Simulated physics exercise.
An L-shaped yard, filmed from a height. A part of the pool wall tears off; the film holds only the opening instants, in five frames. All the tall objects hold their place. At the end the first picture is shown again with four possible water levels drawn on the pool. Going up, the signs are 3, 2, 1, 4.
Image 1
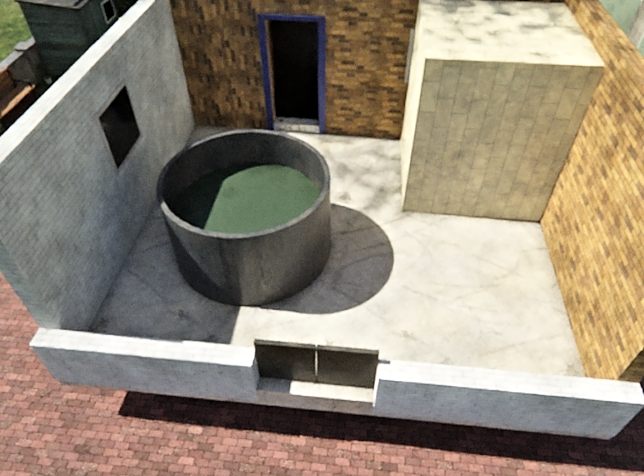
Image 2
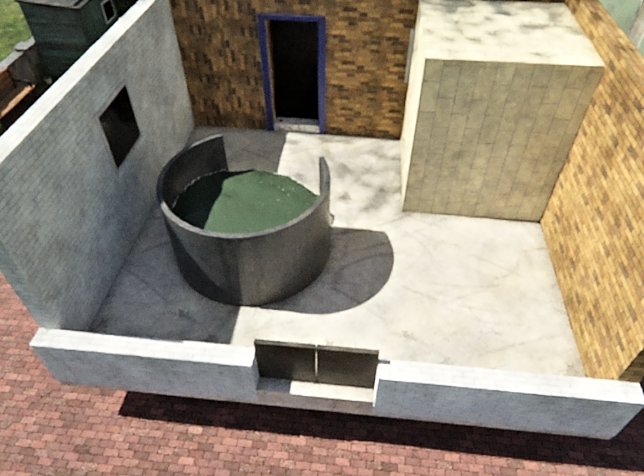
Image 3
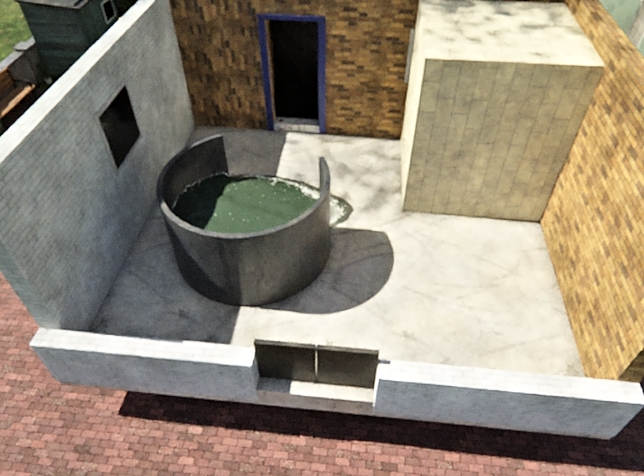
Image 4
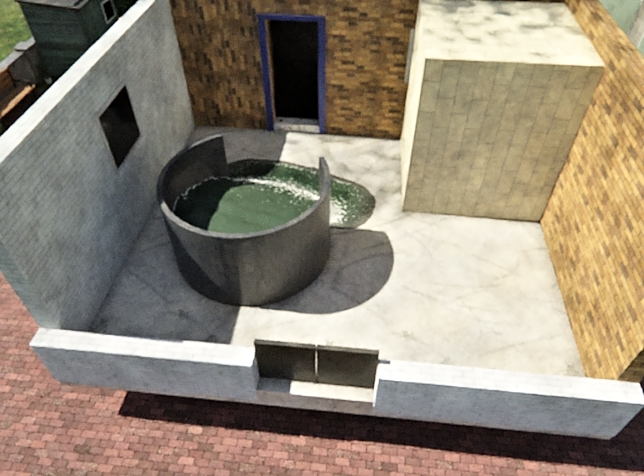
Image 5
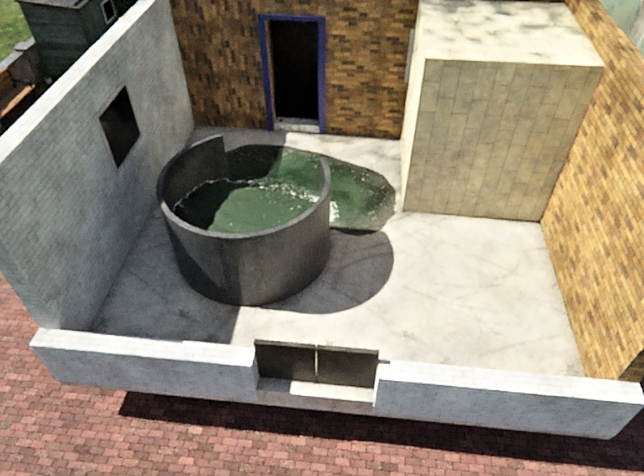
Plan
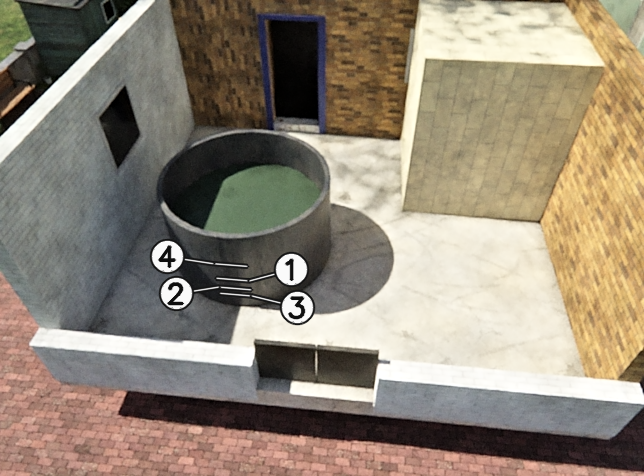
Green water pouring from a round grey pool as its back wall opens, spreading across the yard floor toward the pale block.
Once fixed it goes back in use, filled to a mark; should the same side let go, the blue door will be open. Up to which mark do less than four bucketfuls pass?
Go for 2.
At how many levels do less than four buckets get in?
Two of them.
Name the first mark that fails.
Here it is mark 1.
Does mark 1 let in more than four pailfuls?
Yes, that goes wrong.
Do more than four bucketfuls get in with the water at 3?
No, that is safe.
On the marked copy, 1 at (233, 279); 2 at (234, 288); 3 at (236, 294); 4 at (230, 265); from the bottom up 3, 2, 1, 4.
Choosing 1, about 9 bucketfuls get in.
Choosing 2, a bucket or two gets in.
Choosing 3, nothing gets over.
Choosing 4, dozens of bucketfuls pour in.
